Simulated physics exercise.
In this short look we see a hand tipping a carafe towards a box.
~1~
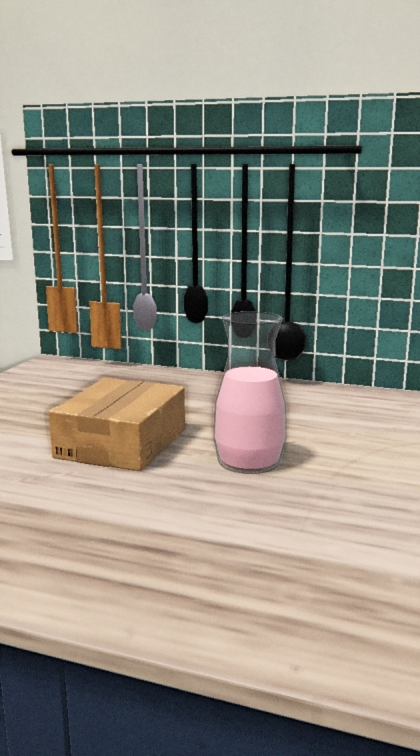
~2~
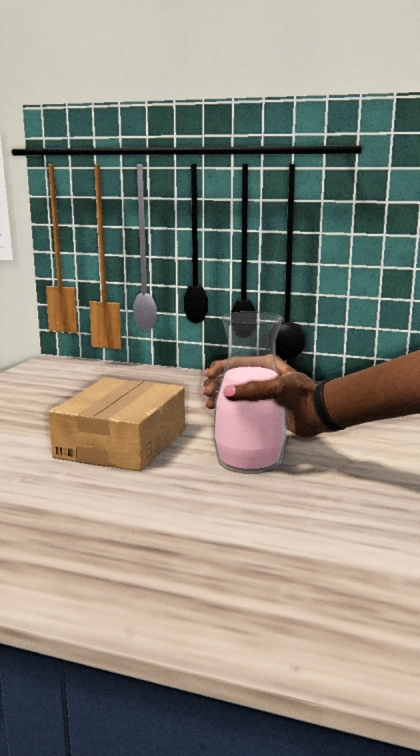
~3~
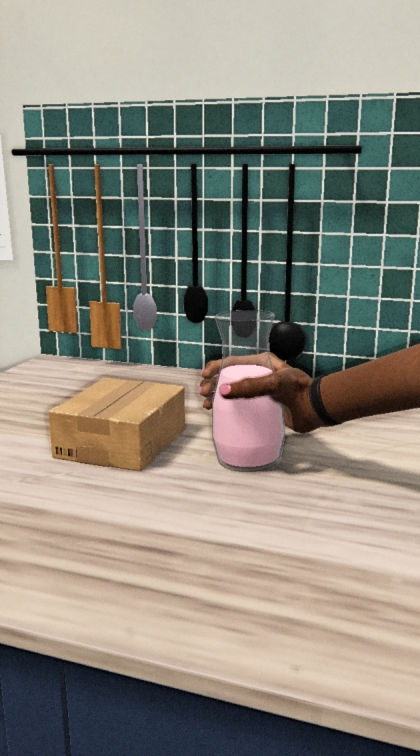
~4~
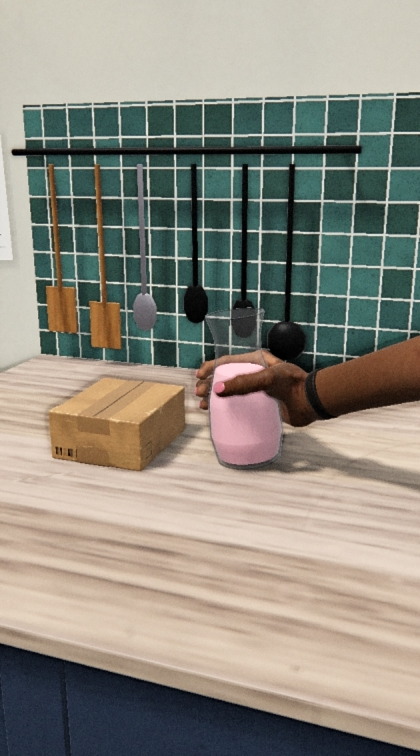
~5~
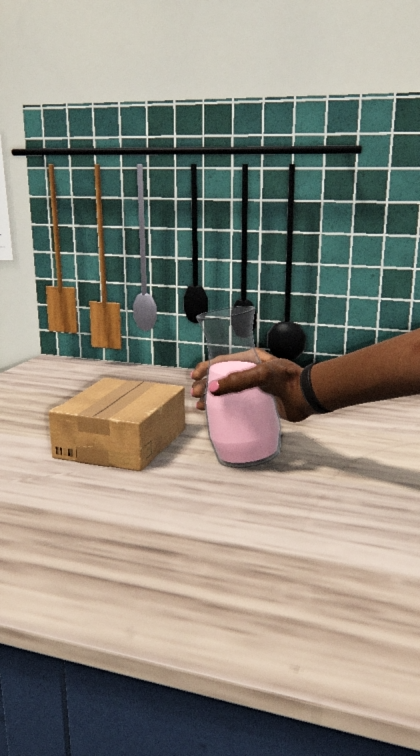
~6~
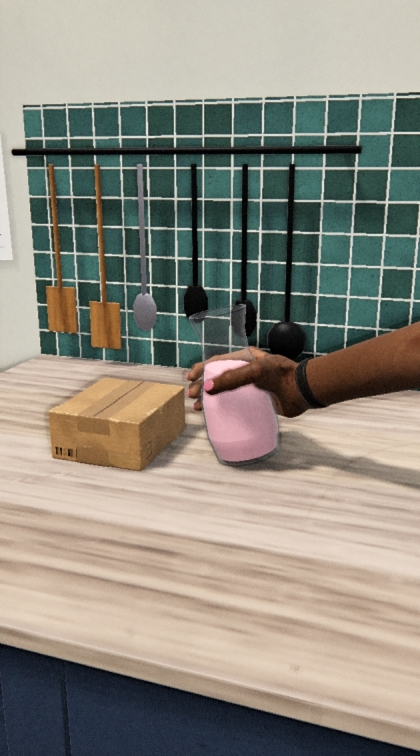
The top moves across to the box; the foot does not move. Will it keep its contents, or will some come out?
It contains it.
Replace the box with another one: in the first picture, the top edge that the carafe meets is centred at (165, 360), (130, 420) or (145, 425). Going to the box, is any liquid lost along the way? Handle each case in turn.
Going through them one by one, I get a clean result, a mess and a mess.
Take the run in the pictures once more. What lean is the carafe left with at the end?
50°, roughly.
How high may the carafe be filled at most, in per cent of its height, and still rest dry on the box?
Fill limit: Approx. 80 per cent of height.
Next, the carafe leans by about 30°; its rim is dry.
After that, the carafe leans by about 45°; its rim is dry.
Finally, the carafe leans by about 50°, against the box; its rim is dry.
